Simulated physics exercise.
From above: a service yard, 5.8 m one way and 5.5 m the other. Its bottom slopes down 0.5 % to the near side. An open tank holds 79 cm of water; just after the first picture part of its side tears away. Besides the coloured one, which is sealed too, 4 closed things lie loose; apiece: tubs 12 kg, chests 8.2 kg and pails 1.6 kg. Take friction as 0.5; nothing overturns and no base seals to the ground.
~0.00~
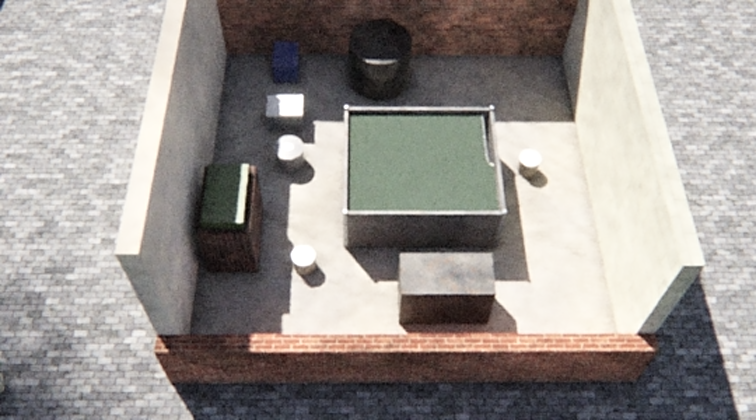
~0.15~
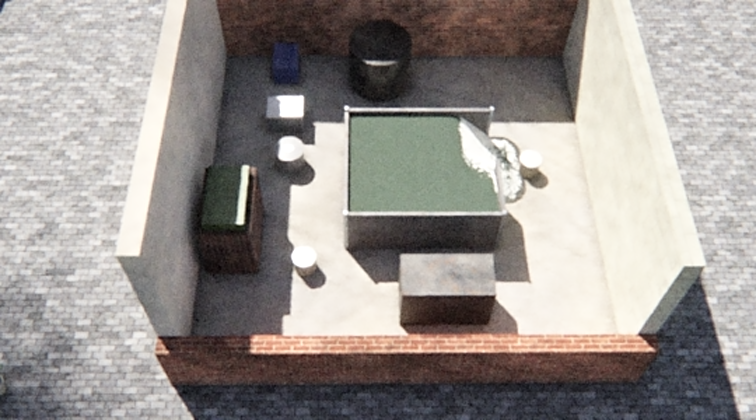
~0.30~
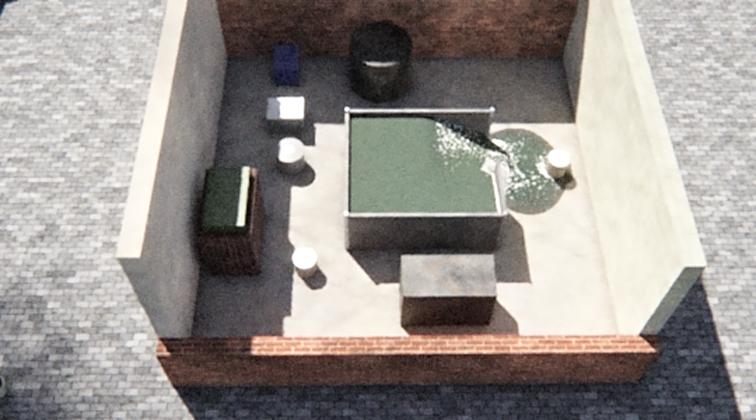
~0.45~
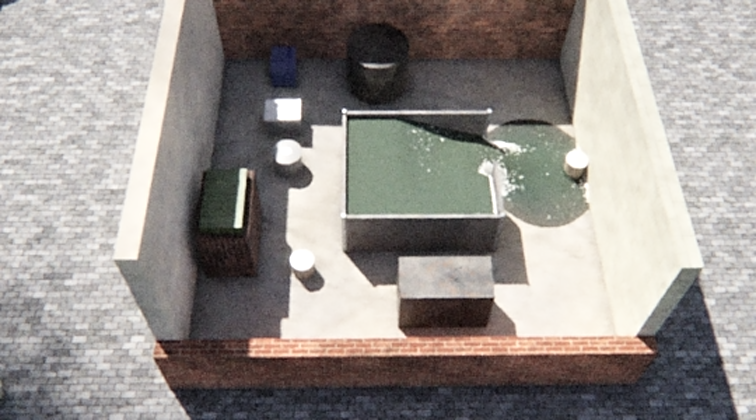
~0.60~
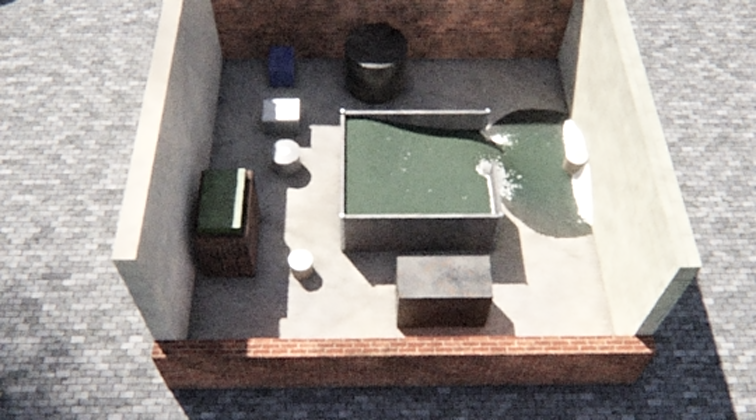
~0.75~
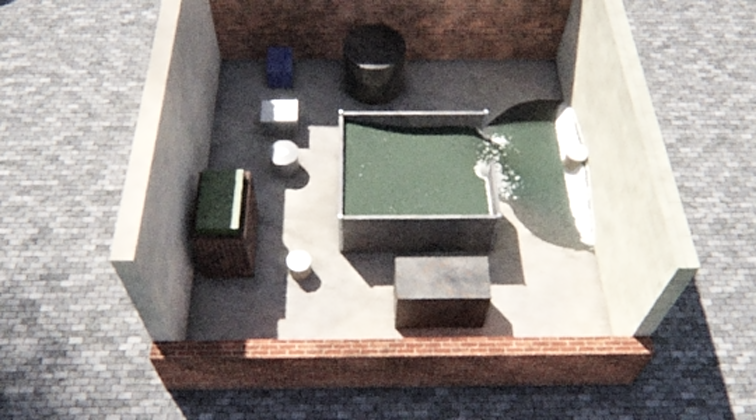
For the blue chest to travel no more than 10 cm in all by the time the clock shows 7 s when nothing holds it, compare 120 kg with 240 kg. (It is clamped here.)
Verdict: The smaller load will do.
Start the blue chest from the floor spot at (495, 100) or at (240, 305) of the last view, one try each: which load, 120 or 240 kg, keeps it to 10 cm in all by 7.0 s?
In turn: Either load holds; the smaller is enough.
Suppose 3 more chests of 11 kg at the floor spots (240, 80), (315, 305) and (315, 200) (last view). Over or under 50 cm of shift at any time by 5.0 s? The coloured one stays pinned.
In turn: Short of it, under, short of it.
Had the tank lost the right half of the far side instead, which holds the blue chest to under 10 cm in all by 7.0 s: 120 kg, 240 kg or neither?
In that case the lower weight is enough.
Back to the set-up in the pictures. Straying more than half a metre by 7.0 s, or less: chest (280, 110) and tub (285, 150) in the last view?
In that order: More, under.
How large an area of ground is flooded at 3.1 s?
About 18 m2.
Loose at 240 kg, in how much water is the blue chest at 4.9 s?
About 3 cm.
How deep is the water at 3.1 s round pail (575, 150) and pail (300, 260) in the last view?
About 20 and 0 cm.
After 1.4 s the blue chest would be 0 cm from its start with 120 kg and 0 cm from its start with 240 kg; 0 cm of water round it then.
After 3.1 s the blue chest would be 0 cm from its start with 120 kg and 0 cm from its start with 240 kg; 0 cm of water round it then.
After 4.9 s the blue chest would be 0 cm from its start with 120 kg and 0 cm from its start with 240 kg; 3 cm of water round it then.
After 7.0 s the blue chest would be 0 cm from its start with 120 kg and 0 cm from its start with 240 kg; 11 cm of water round it then.
